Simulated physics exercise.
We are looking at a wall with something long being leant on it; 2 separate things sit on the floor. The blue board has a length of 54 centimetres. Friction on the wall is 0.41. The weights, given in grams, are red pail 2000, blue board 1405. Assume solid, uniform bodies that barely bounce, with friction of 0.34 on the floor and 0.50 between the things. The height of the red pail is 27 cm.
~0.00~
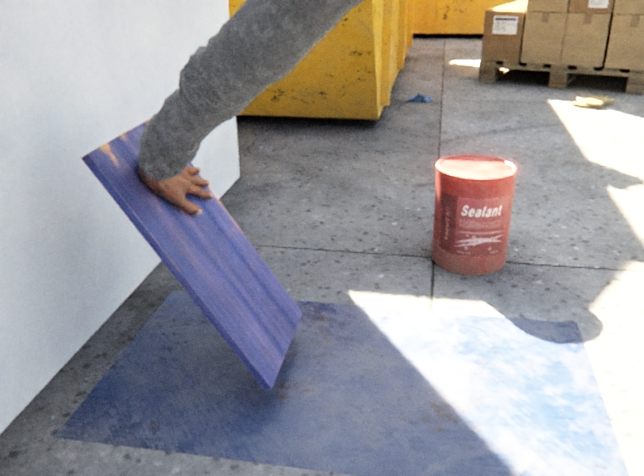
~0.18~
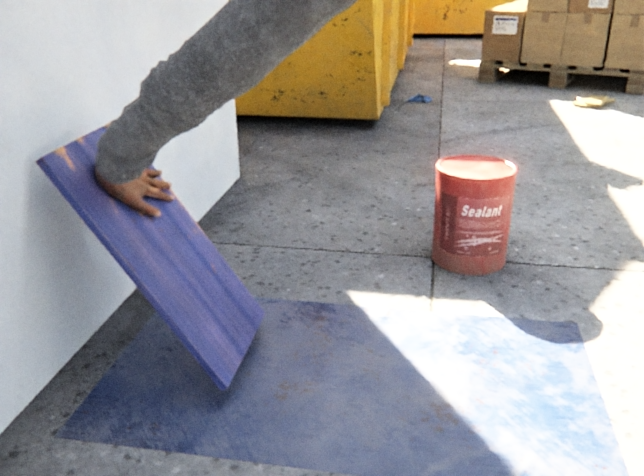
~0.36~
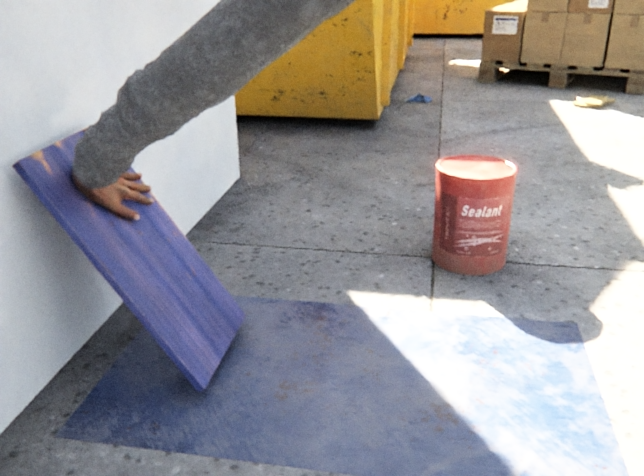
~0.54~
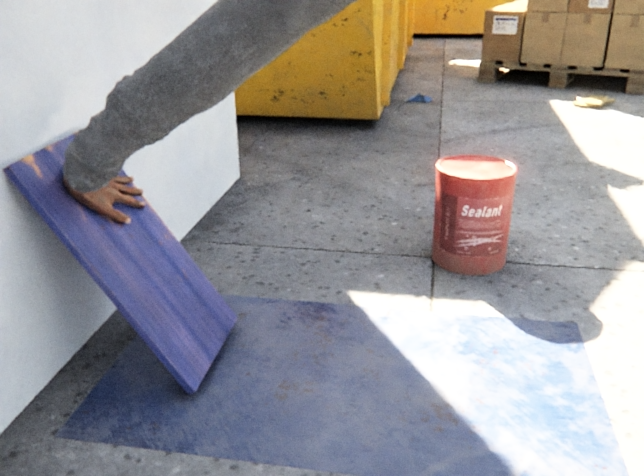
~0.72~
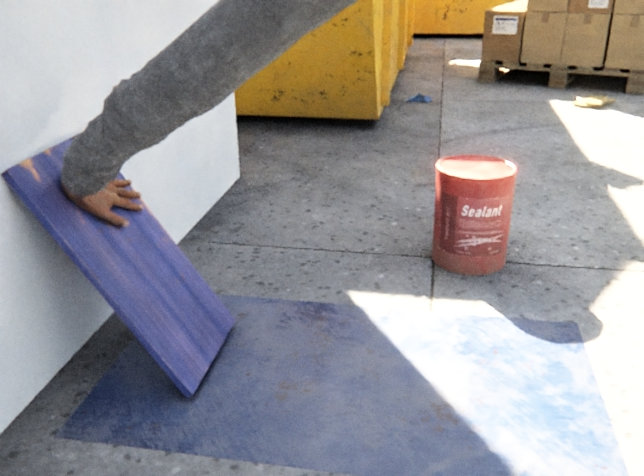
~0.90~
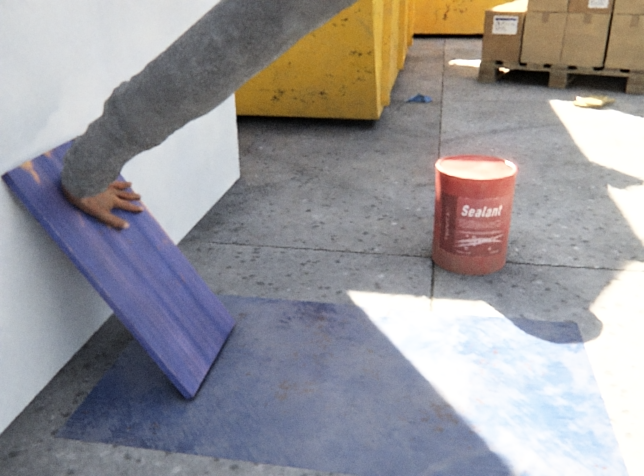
On a paved concrete yard, seen from slightly above, a pale wall stands at the left, with yellow containers and stacked cardboard boxes behind. A red pail labelled Sealant sits right of centre, beyond a bluish patch on the ground partly in sunlight. A grey-sleeved arm moves a blue board leftward, slowing until it leans on the wall, the hand still on it, while the camera stays still.
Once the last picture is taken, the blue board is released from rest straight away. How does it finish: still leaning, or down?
Still leaning.
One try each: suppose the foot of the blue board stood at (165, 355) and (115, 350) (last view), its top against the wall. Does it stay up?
For the first case, it rests firmly; for the second case, it rests firmly.
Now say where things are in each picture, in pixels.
In the first picture, 16 cm still to go; blue board (208, 247); red pail (472, 214).
In the second picture, 8 cm still to go; blue board (167, 249); red pail (472, 214).
In the third picture, 3 cm still to go; blue board (146, 252); red pail (472, 214).
In the fourth picture, 1 cm still to go; blue board (137, 255); red pail (472, 214).
In the fifth picture, leant on the wall, still held; blue board (135, 258); red pail (472, 214).
In the sixth picture, leant on the wall, still held; blue board (135, 260); red pail (472, 214).
After 1.20 s, no change.
After 1.70 s, blue board resting near (135, 260).
In the end (2.2 s), both under 10 cm from the start. At the end, from the last picture's camera, blue board near (135, 260). The board holds.
